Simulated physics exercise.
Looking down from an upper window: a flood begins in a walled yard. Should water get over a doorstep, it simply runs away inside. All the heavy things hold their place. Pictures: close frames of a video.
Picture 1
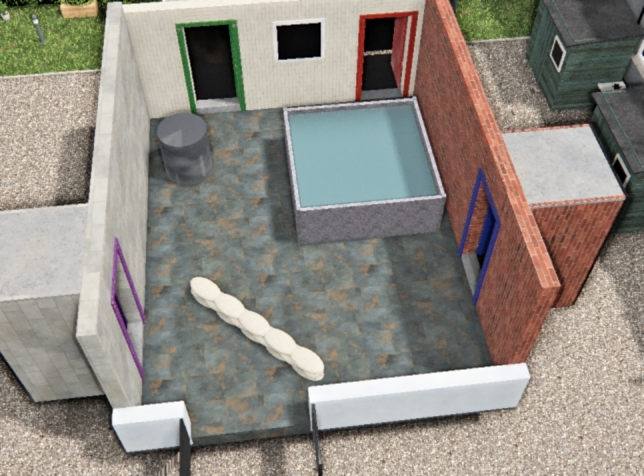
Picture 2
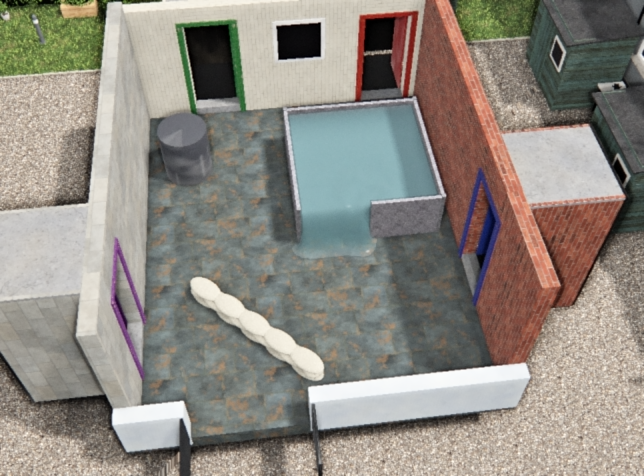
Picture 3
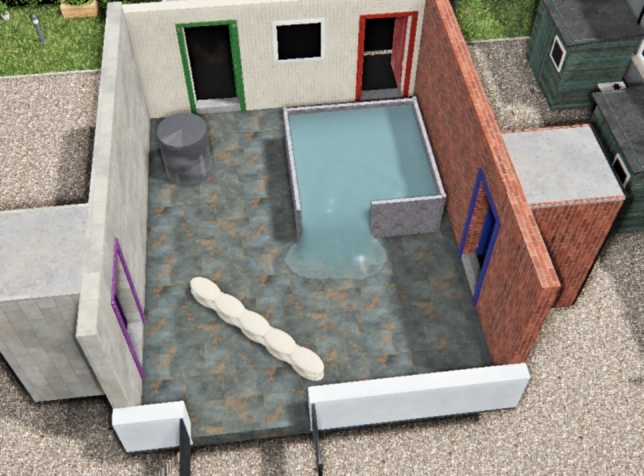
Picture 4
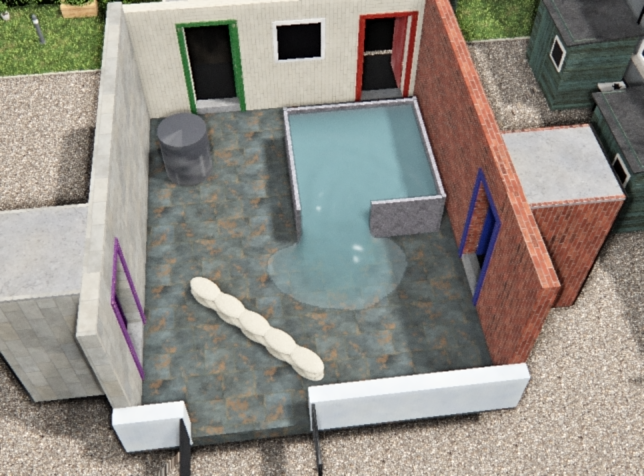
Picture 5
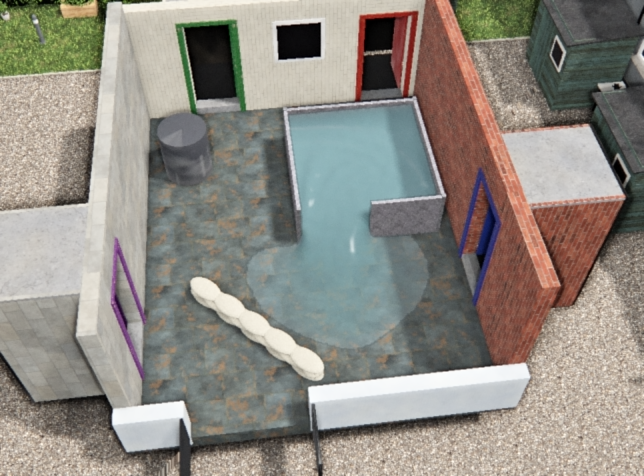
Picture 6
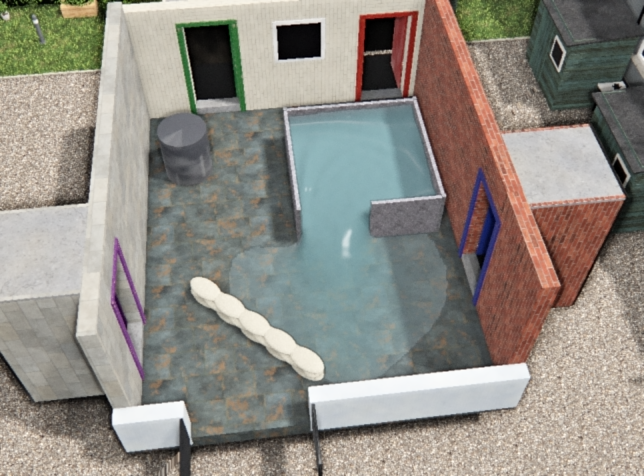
A walled yard held a raised tank of still water until a gap opened at the left of its front wall, and water poured out, spreading widely across the stone floor and reaching the pale, lumpy barrier.
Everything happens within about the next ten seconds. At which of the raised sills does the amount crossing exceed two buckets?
At the blue door it exceeds two buckets; at the green door it does not exceed two buckets; at the purple door it does not exceed two buckets; at the red door it exceeds two buckets.
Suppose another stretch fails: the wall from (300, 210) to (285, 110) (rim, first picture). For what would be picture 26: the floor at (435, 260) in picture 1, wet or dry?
Verdict: Free of water.
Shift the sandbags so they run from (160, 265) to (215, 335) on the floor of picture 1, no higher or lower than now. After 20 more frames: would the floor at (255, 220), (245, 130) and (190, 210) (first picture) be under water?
Going through them, they'd be left unsoaked, then left unsoaked, then waterlogged.
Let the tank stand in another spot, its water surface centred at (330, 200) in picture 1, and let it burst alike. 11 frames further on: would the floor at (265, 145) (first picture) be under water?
Spared.
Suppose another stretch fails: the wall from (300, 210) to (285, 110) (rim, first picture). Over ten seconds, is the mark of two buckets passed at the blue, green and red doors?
Note - blue door breaks the threshold; green door breaks the threshold; red door breaks the threshold.
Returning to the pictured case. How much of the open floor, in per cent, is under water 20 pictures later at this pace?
About 70 per cent.
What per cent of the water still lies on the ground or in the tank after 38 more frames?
My estimate is some 96 percent.
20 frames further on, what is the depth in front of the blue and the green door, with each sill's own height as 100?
The first is near 130 per cent, the second near 0 per cent.
A moment on, water covers 35 % of the floor; the blue door wet at the sill, nothing in, the green door not reached, the purple door not reached, the red door not reached.
Next, water covers 50 % of the floor; the blue door wet at the sill, nothing in, the green door not reached, the purple door not reached, the red door not reached.
Then, water covers 70 % of the floor; the blue door under two buckets in, the green door not reached, the purple door wet at the sill, nothing in, the red door not reached.
Later, water covers 90 % of the floor; the blue door under two buckets in, the green door wet at the sill, nothing in, the purple door under two buckets in, the red door over two buckets in.
In the end, water covers 95 % of the floor; the blue door over two buckets in, the green door wet at the sill, nothing in, the purple door under two buckets in, the red door far over two buckets in.
